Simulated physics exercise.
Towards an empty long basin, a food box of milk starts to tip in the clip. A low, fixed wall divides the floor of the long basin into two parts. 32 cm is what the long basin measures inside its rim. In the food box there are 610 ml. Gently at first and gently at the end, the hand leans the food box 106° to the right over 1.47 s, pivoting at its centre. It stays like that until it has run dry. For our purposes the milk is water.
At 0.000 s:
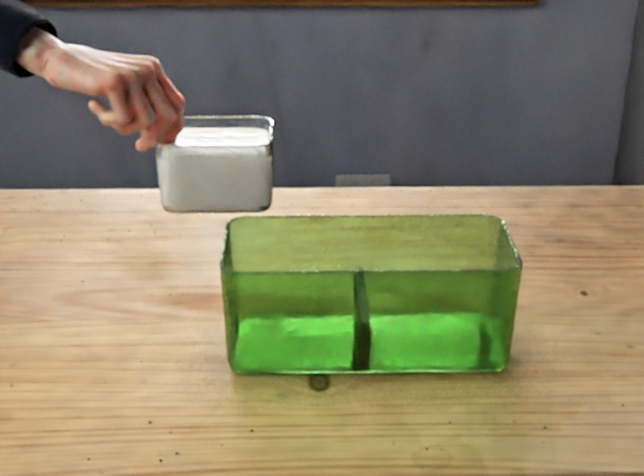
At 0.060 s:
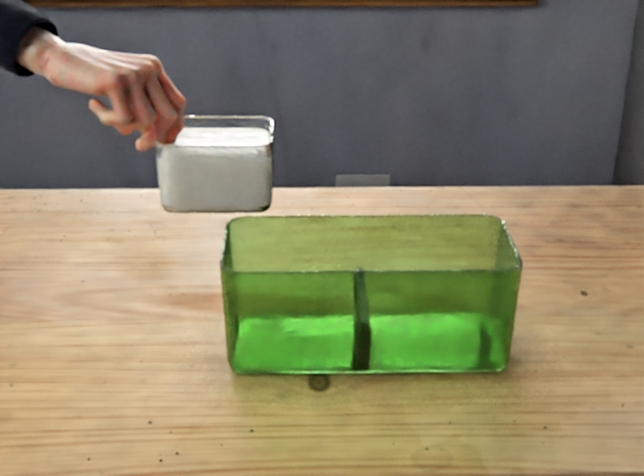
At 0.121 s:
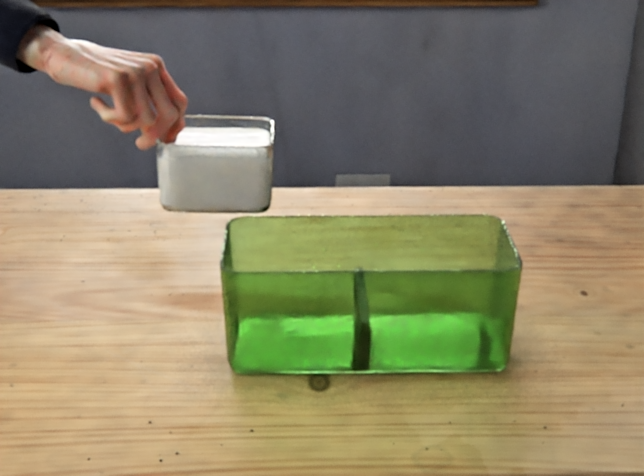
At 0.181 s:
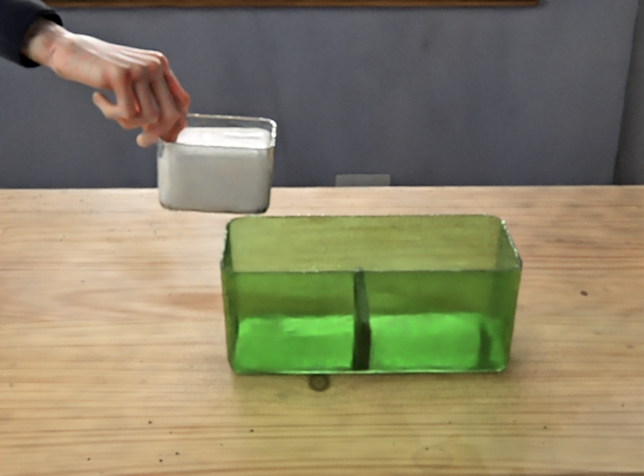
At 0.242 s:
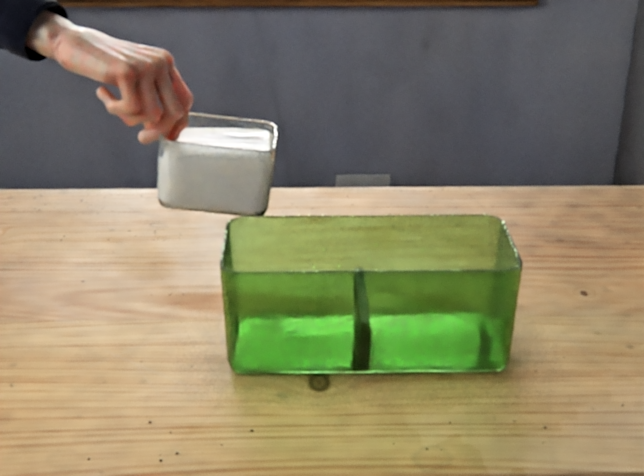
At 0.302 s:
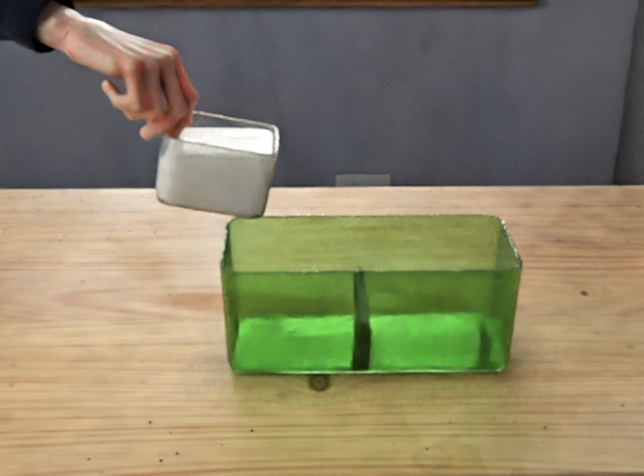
A hand slowly leans a clear box of milk rightward above a divided green basin.
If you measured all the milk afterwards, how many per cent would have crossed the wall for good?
Around 1 per cent would have crossed.
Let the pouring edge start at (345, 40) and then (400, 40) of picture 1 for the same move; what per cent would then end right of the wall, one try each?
It comes to 95 per cent, and then 95 per cent.
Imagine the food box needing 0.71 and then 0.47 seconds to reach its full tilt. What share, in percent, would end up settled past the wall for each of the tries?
Try 1: Approx. 0 %; try 2: Approx. 5 %.
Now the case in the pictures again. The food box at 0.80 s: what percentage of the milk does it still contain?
Near 60 in a hundred.
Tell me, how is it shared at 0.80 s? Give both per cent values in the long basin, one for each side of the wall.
Around 20 percent on the left and 0 on the right.
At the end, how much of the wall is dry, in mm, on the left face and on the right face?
Looks like roughly 30 mm on the left and roughly 60 mm on the right.
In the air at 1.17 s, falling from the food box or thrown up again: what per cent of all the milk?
Close to 5 in every hundred parts.
Then, 0.80 s in, the tilt is 61° and 59 per cent is still to pour, 19 is left of the wall and 0 right of it.
Then, 1.17 s in, the tilt is 95° and 13 per cent is still to pour, 81 is left of the wall and 1 right of it.
Then, 1.55 s in, the tilt is 106° and 0 per cent is still to pour, 98 is left of the wall and 1 right of it.
Then, 1.97 s in, the tilt is 106° and 0 per cent is still to pour, 99 is left of the wall and 1 right of it.
Finally, 99 per cent lies left of the wall, 1 right of it and 0 outside.
